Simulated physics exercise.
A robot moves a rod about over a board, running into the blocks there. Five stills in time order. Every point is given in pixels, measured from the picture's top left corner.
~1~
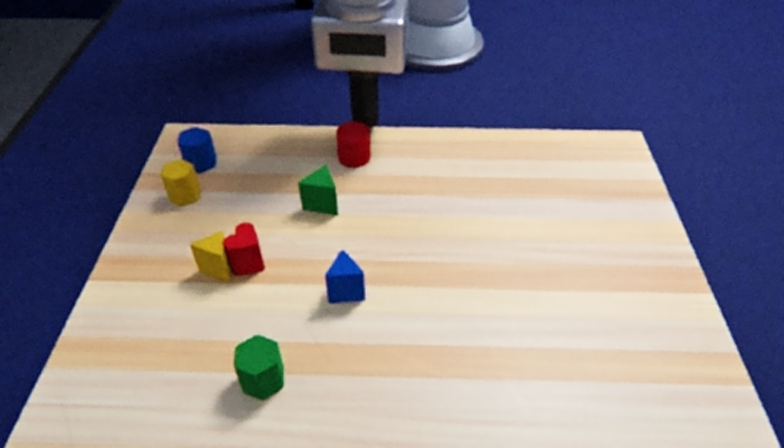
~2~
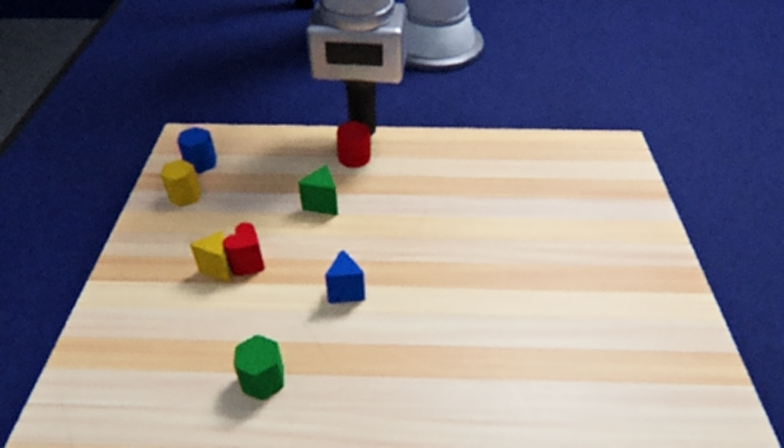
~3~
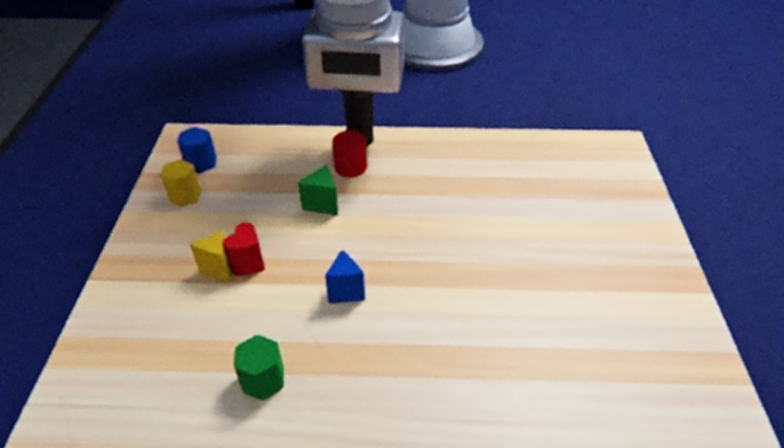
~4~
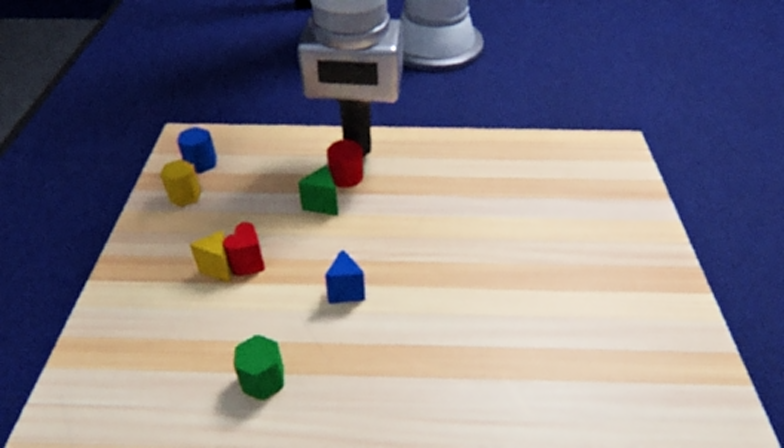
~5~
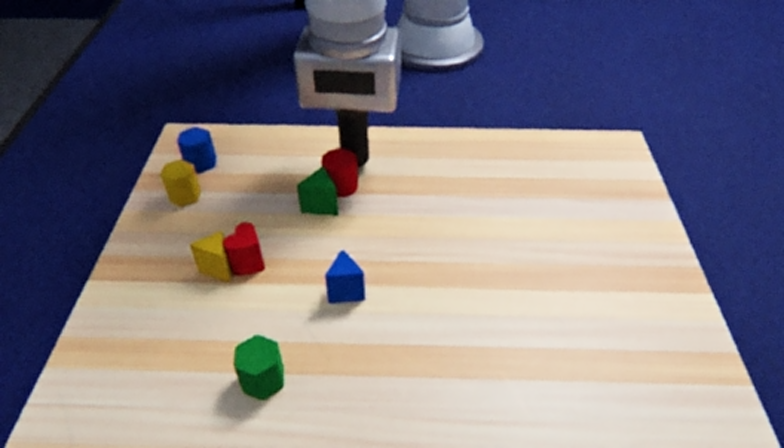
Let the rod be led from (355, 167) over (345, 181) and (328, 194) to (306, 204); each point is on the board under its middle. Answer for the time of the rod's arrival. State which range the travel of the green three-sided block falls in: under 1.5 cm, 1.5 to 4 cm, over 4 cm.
It will fall in the top band, over 4 cm.
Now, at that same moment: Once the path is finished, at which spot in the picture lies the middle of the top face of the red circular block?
I expect it at (288, 199).
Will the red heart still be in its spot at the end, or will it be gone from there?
My prediction: It remains in place.
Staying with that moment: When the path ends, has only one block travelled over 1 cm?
Final answer: No.
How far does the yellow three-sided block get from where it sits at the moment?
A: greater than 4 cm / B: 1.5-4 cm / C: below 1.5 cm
C.
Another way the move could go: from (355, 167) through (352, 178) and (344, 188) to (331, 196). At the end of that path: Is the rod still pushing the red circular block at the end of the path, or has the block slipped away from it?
Pushed ahead.
What follows on the original path. Halfway along, rod at (336, 180); green three-sided block at (296, 198), turned 45° anticlockwise; red circular block at (314, 180).
At the end, rod at (305, 195); yellow three-sided block still; red heart still; green three-sided block at (278, 221), turned 45° anticlockwise; red circular block at (288, 199).
